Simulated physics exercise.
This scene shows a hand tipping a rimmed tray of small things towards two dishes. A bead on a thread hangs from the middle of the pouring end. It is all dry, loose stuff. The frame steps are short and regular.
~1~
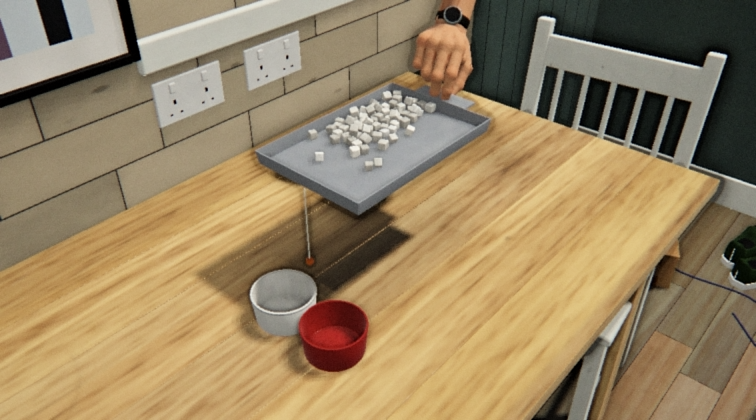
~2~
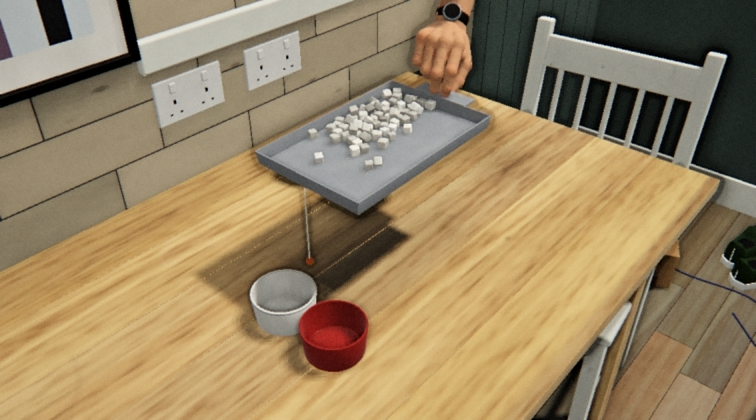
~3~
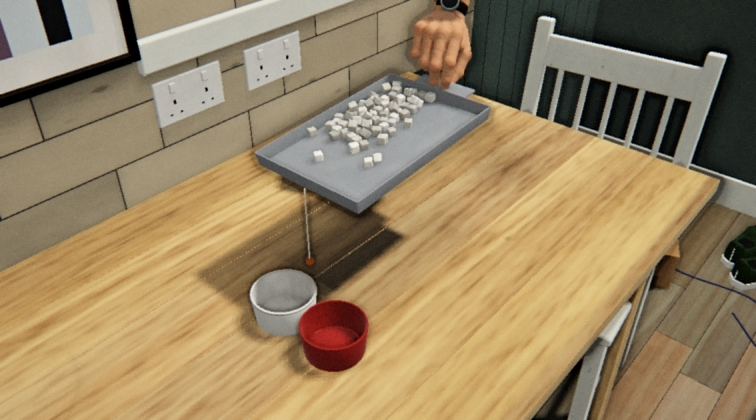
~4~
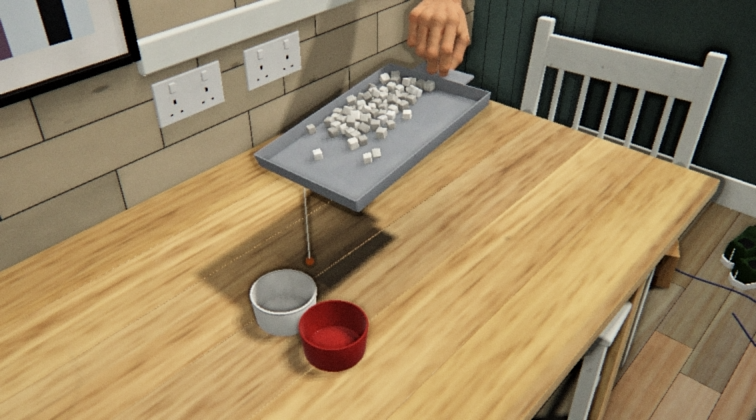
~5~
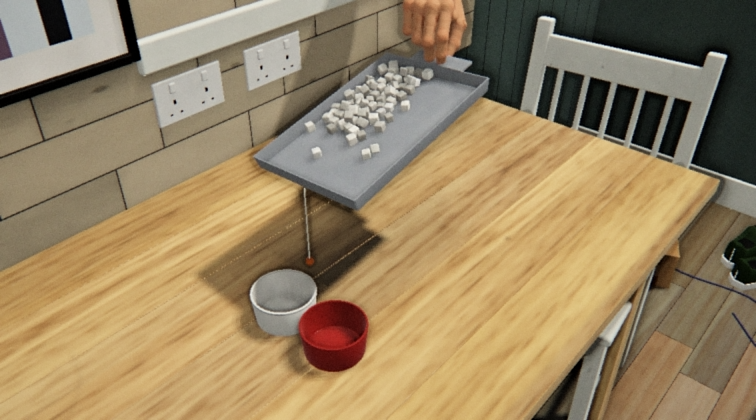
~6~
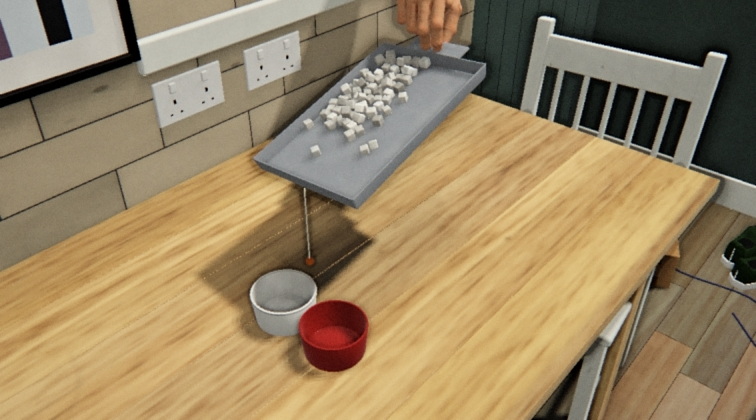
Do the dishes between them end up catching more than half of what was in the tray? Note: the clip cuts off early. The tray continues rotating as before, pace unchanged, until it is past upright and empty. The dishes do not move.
I expect the dishes to end up with a lesser share of the load.
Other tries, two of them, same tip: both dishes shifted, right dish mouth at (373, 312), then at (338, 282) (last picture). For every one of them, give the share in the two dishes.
Roughly 0 % and 10 %.
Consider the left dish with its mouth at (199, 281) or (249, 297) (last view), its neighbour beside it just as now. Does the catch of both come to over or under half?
Result - try one, below the halfway mark; try two, below the halfway mark.
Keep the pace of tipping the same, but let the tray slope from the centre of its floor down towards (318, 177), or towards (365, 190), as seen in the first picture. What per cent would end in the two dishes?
For the first it's near 40 %, for the second near 50 %.
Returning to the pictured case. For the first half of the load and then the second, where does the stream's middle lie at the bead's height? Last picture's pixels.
It goes through near (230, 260) first, then near (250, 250).
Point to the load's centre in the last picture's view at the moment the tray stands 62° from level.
I'd put the middle close to (286, 141).
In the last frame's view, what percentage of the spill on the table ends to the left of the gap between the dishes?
Near 90 per cent.
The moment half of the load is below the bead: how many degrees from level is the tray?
That would be about 120 degrees from level.
Just after the last frame, tray tipped steeply; almost all on the tray; just a few outside both.
A moment on, tray tipped past a quarter turn; the larger part on the tray; about a tenth in the left dish; roughly a quarter outside both; just a few in the air.
Further on, tray tipped past a quarter turn; roughly a quarter in the left dish; the larger part outside both.
When it is over, tray tipped past a quarter turn; not one in the right dish; roughly a quarter in the left dish; the larger part outside both.
